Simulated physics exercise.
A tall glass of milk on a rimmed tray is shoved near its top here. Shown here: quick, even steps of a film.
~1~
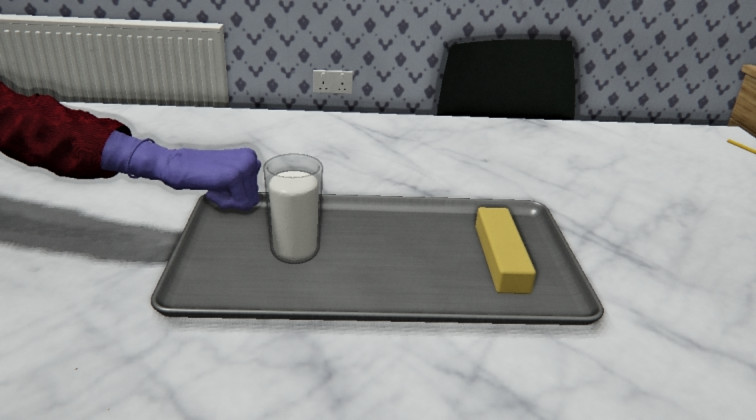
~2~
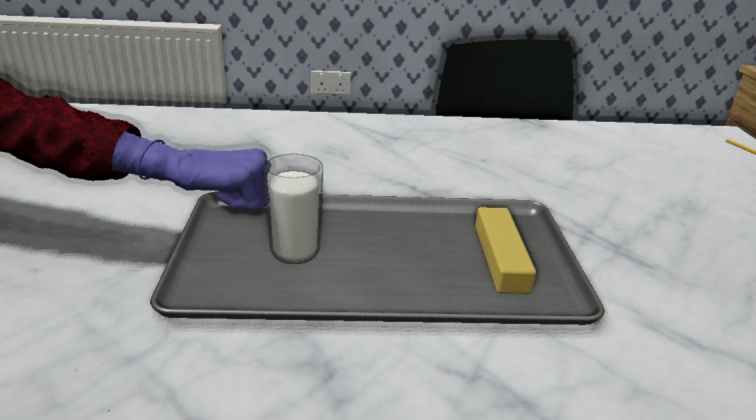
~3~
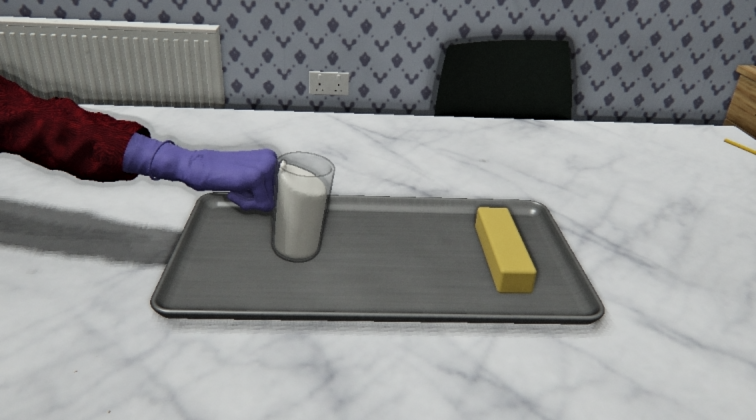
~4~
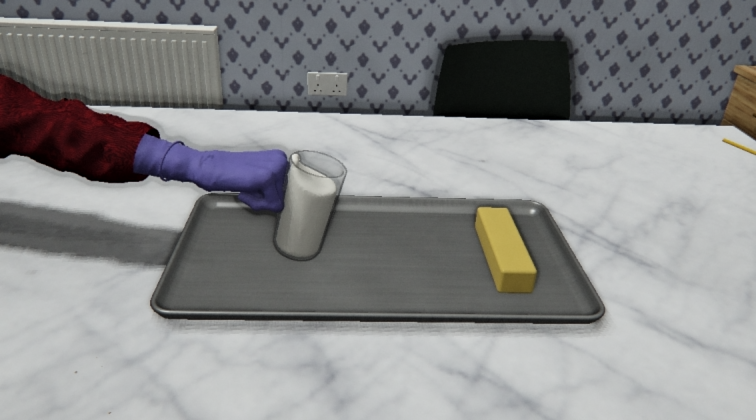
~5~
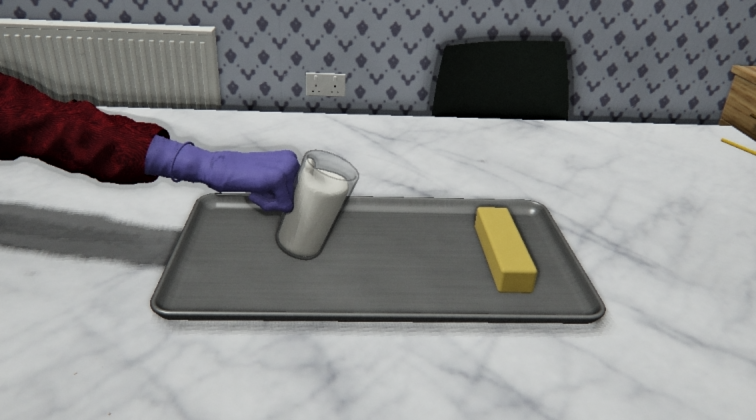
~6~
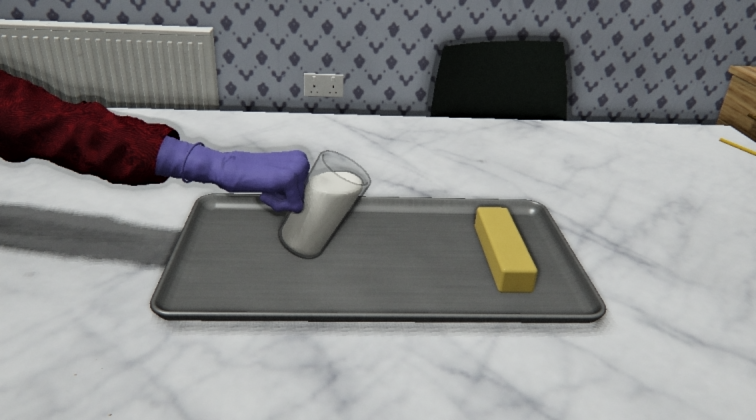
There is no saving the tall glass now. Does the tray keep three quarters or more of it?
Yes.
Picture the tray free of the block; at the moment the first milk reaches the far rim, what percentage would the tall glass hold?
50 in a hundred, roughly.
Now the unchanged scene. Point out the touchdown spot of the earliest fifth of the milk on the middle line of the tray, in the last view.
About (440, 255).
A moment on, the tall glass lies on its side and 94 per cent is in the glass, 5 on the tray and 1 above or beyond its rim.
Next, the tall glass lies on its side and 53 per cent is in the glass, 34 on the tray and 13 above or beyond its rim.
Then the tall glass lies on its side and 32 per cent is in the glass, 46 on the tray and 22 above or beyond its rim.
Later the tall glass lies on its side and 18 per cent is in the glass, 72 on the tray and 10 above or beyond its rim.
In the end 90 per cent is held by tray and glass, 10 is off the tray.
